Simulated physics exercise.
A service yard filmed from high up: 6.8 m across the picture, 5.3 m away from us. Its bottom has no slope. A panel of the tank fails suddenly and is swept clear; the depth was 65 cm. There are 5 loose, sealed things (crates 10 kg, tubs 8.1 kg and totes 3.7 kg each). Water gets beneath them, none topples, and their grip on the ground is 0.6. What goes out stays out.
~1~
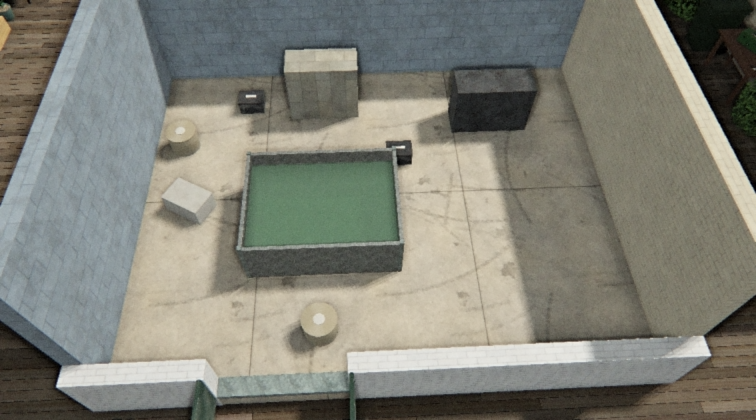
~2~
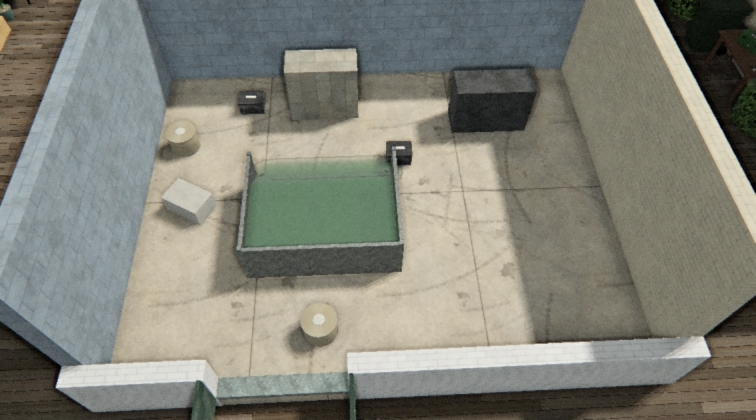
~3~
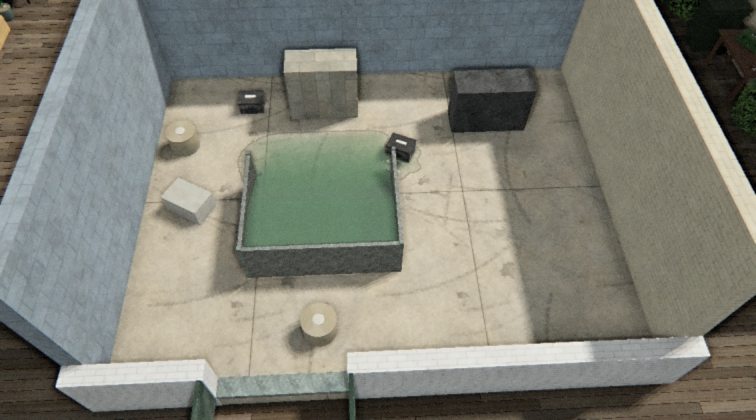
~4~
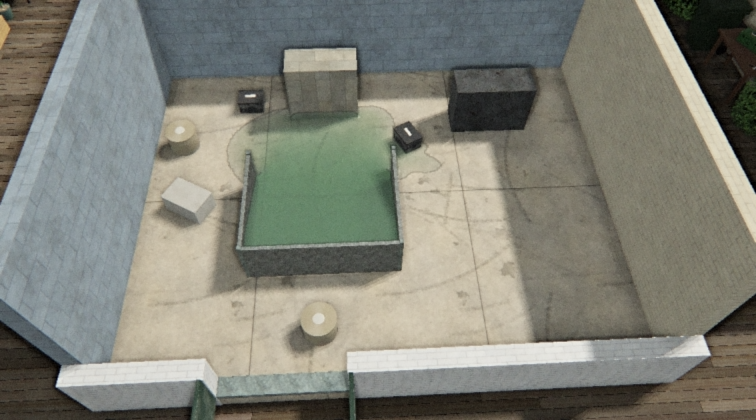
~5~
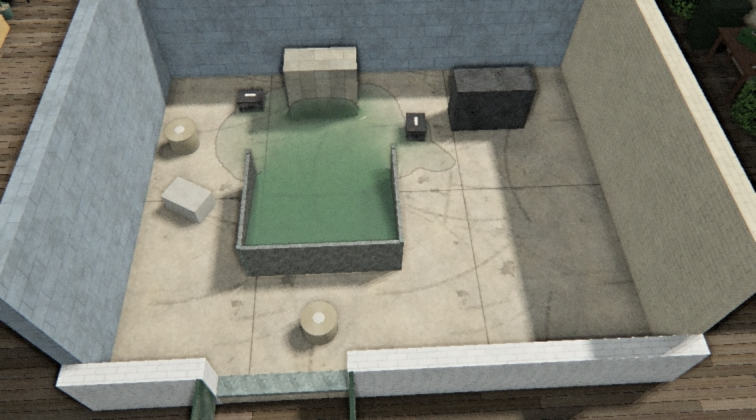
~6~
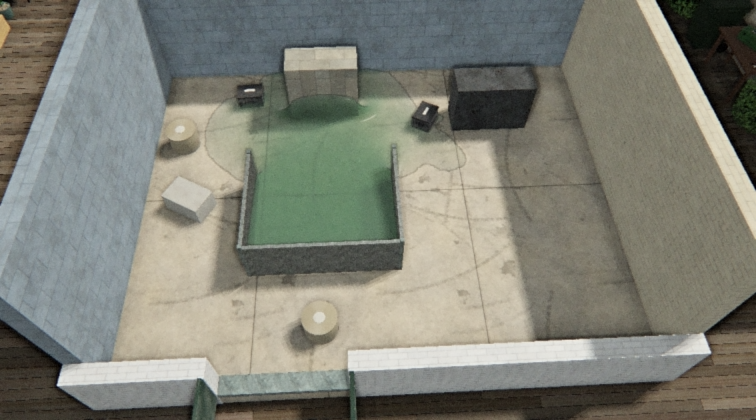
Green water stands in a walled tank in a yard until the tank's far side gives way, and it pours out toward the back wall. It pushes a small dark tote away to the right and spreads around a pale block, while a second dark tote at left shifts only slightly.
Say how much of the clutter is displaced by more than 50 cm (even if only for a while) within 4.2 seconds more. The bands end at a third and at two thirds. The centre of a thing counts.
It is at least two thirds.
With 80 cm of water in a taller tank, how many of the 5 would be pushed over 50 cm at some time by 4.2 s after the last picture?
Then 4.
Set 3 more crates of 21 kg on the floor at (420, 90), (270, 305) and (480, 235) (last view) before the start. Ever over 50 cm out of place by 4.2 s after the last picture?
In that order: Over, short of it, under.
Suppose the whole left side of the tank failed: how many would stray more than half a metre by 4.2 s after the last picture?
Then 4.
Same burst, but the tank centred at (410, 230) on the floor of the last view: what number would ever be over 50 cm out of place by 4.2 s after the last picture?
Then 4.
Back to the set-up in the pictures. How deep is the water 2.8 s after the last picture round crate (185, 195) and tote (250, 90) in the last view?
About 3 and 16 cm.
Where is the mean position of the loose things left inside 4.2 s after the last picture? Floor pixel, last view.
Near (303, 279).
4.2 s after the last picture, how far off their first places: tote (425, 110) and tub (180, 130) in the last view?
In that order: 400 cm, 350 cm.
Then, 0.4 s after the last picture 2 of 5 are over 50 cm from their spots; 1 afloat.
Then, 1.5 s after the last picture 2 of 5 are over 50 cm from their spots; 2 afloat.
Then, 2.8 s after the last picture 3 of 5 are over 50 cm from their spots; 2 afloat.
Then, 4.2 s after the last picture 4 of 5 are over 50 cm from their spots, and 4 have been at some point; 3 afloat.
